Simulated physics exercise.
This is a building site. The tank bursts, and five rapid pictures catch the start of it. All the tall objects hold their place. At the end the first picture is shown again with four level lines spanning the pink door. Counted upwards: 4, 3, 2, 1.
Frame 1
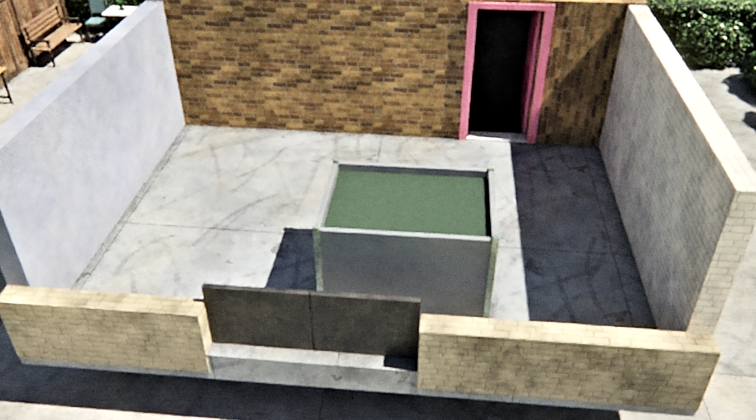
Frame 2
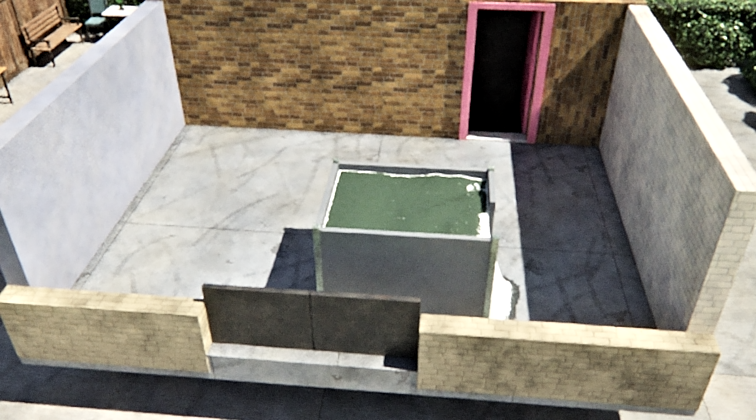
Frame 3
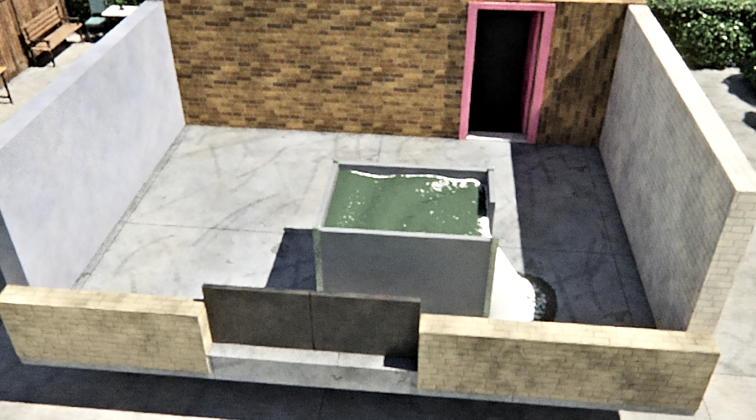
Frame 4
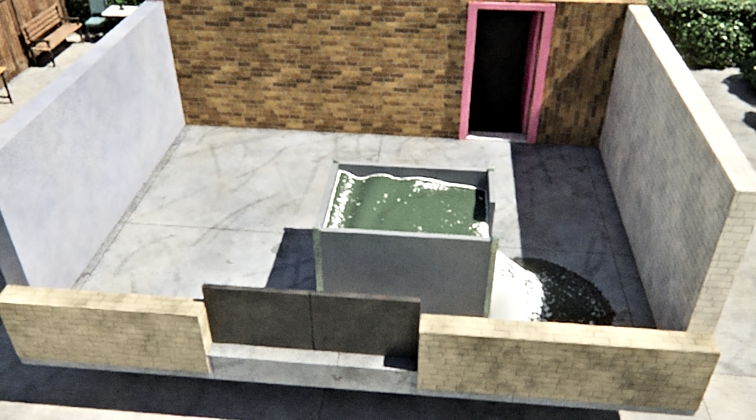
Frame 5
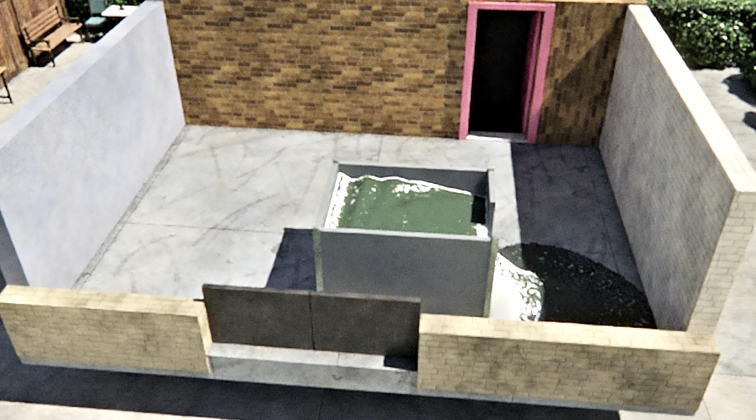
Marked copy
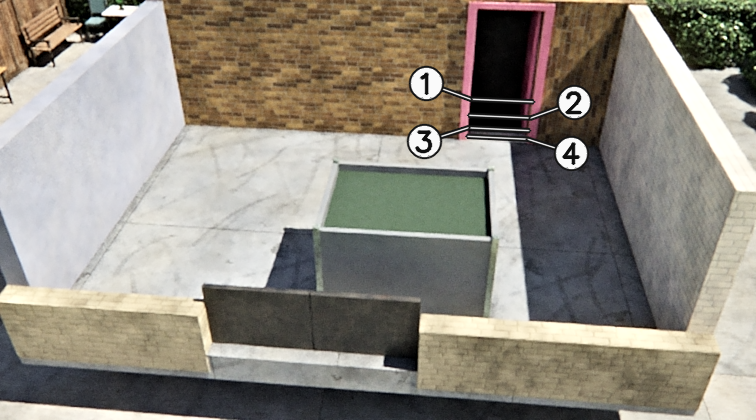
The clip opens on a walled yard with a pink doorway, a shut gate and a tank of still green water. Water starts pouring from the tank's right side in white foam, then spreads rightward across the paving in a widening dark patch as the level inside drops.
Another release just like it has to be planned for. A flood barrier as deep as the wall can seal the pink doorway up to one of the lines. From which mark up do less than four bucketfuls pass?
Choose 3.
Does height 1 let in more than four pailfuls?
No, that is safe.
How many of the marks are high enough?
Three of the four.
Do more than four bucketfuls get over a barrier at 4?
Yes, it does.
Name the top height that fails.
That is height 4.
On the marked copy, 1 at (501, 100); 2 at (499, 116); 3 at (498, 129); 4 at (497, 137); from the bottom up 4, 3, 2, 1.
For height 1, nothing gets over.
For height 2, nothing gets over.
For height 3, a splash gets over, under a bucket.
For height 4, some 20 bucketfuls get in.
